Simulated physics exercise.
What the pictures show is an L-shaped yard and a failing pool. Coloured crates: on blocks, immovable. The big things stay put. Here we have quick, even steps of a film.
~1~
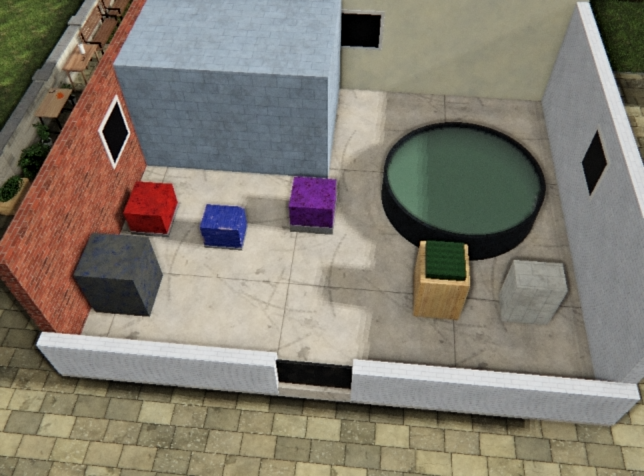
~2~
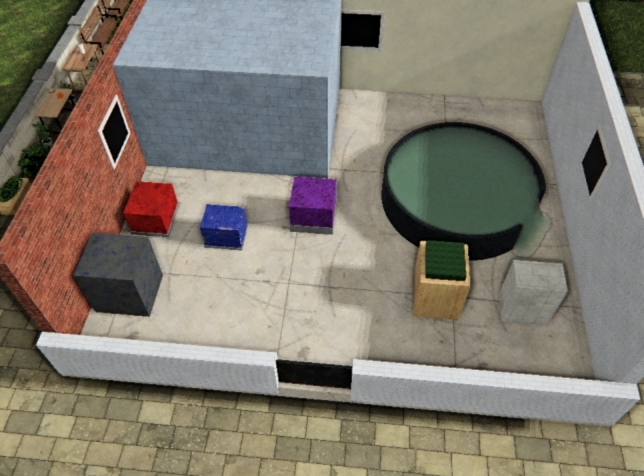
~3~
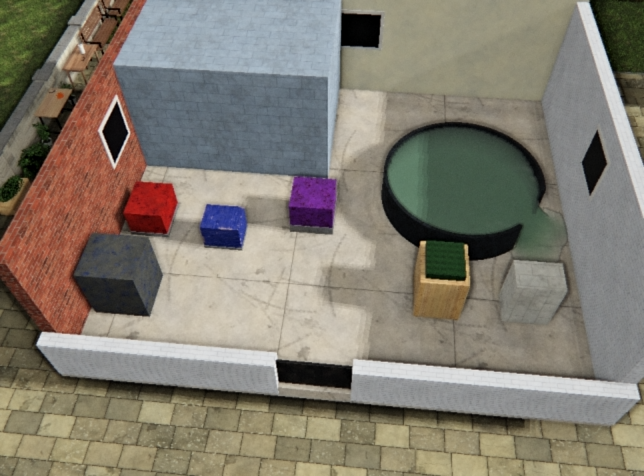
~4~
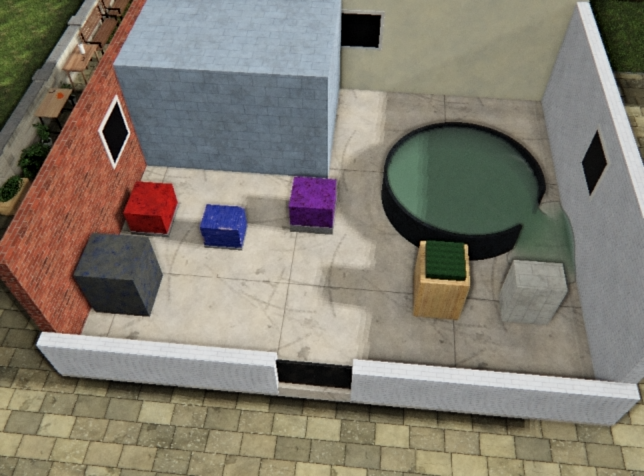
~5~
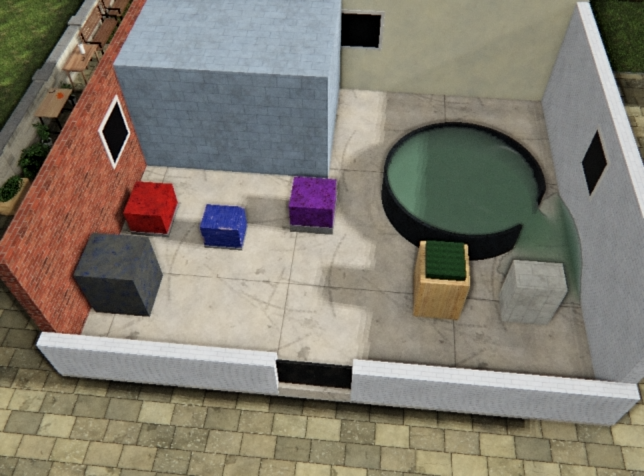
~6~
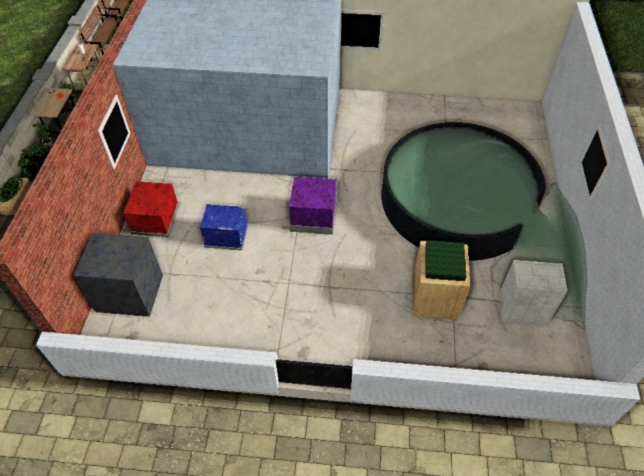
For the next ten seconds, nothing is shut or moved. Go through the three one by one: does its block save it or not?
The red crate is not saved. The blue crate is not saved. The purple crate is saved by its block.
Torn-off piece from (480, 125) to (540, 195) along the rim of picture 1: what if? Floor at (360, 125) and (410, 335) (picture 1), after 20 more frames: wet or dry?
Result, in order - waterlogged, parched.
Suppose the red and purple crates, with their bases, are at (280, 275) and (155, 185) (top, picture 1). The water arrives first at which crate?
I'd say it is the red-painted one.
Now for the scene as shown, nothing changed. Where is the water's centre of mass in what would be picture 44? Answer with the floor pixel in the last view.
I would point to (429, 236).
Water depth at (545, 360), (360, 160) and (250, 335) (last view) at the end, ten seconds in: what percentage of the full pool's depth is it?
About 16, 10, 14 %.
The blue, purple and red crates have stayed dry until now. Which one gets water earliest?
The purple crate it is.
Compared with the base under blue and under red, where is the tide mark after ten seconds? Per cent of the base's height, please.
190 and 180 per cent, roughly.
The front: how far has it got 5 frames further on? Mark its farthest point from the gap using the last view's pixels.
About at (594, 402).
A moment on, water covers 10 % of the floor; the red crate not reached, the blue crate not reached, the purple crate not reached.
Next, water covers 20 % of the floor; the red crate not reached, the blue crate not reached, the purple crate not reached.
Then, water covers 45 % of the floor; the red crate not reached, the blue crate not reached, the purple crate water round its plinth.
Later, water covers 85 % of the floor; the red crate water round its plinth, the blue crate water round its plinth, the purple crate water round its plinth.
In the end, water covers 100 % of the floor; the red crate was topped, the blue crate was topped, the purple crate stayed above the water.
